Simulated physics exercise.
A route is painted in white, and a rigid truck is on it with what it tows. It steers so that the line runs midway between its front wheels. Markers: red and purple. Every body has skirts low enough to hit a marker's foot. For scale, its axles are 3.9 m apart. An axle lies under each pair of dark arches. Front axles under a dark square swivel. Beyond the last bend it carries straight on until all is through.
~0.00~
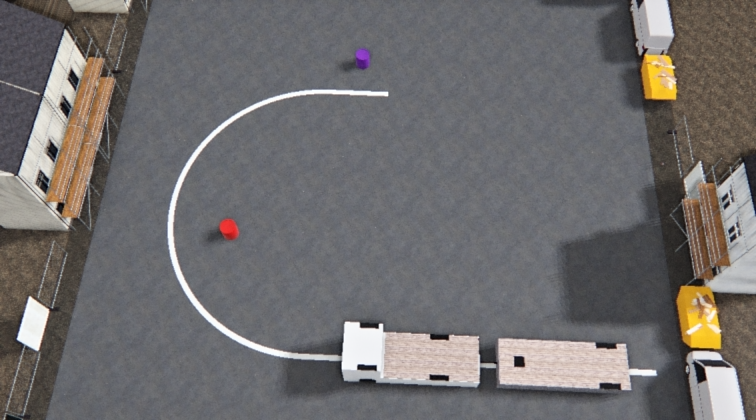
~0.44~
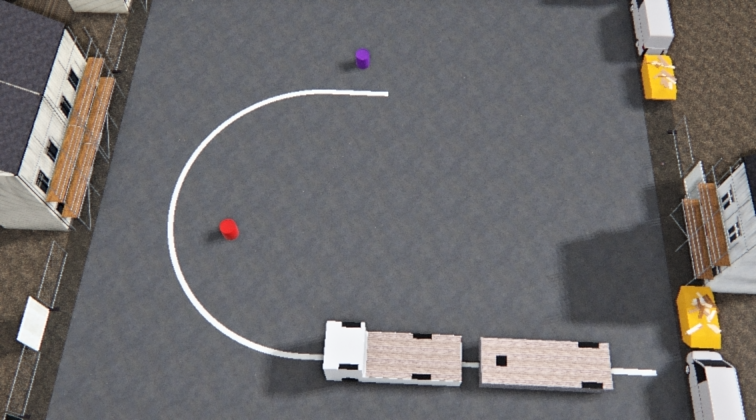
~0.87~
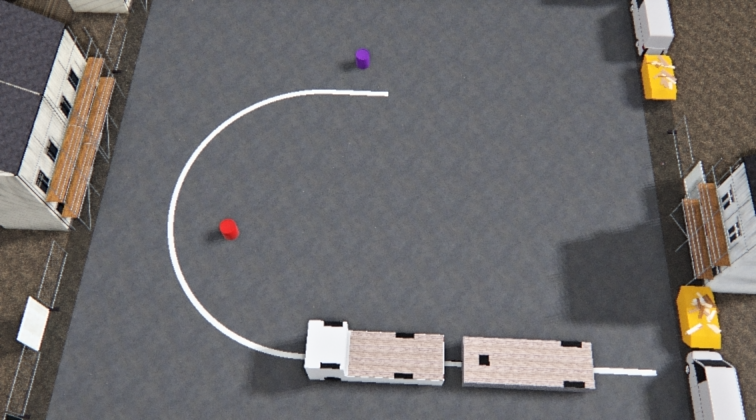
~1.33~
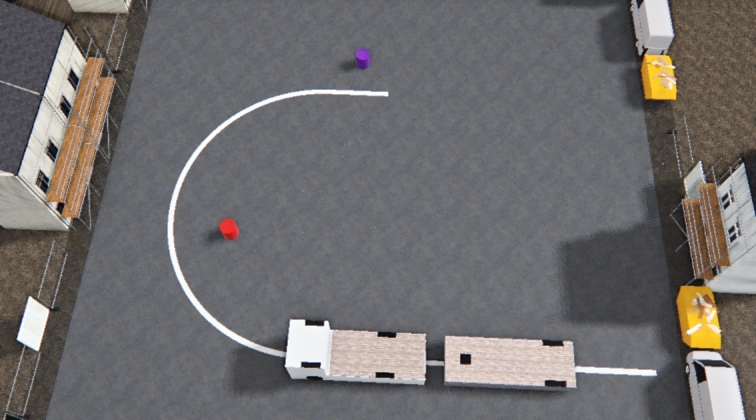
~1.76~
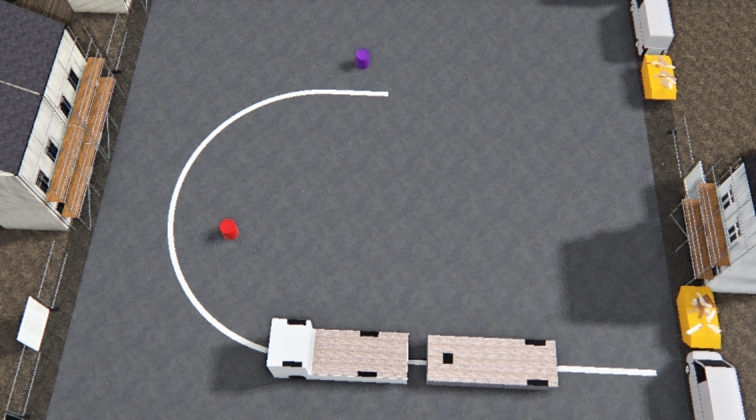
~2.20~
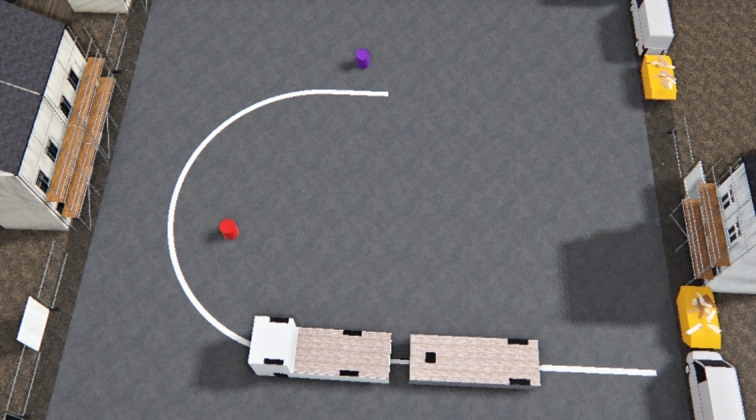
A white-cabbed truck with a pale, brownish flat bed and a matching trailer sits on a curved white line at the bottom of a grey paved yard, seen from high above. A red marker stands inside the curve at left and a purple one above its upper end, with buildings and parked vehicles along the edges. The truck rolls slowly and steadily left along the line, trailer following almost straight behind, while the camera stays still.
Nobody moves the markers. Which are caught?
Red gets knocked, purple stays untouched.
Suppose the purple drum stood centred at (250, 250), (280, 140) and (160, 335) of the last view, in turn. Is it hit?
First clear, second hit, third missed.
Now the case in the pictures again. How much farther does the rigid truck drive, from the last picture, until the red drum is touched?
After some 22.0 m.
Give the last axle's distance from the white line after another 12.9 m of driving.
Some 70 cm off it.
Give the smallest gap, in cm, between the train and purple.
To spare: Purple 40.
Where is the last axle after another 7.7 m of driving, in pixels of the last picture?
Around (383, 355).
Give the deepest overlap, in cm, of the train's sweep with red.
About: Red 30.
Then, 7.5 s in, the last axle is at (321, 344) of the last picture, 45 cm off the line.
Then, 12.1 s in, the last axle is at (211, 262) of the last picture, 200 cm off the line; the trailer has hit red.
Then, 15.3 s in, the last axle is at (209, 185) of the last picture, 230 cm off the line; purple has been passed with 40 cm to spare.
Then, 23.2 s in, the last axle is at (417, 92) of the last picture, 55 cm off the line; 1 of 2 struck in all.
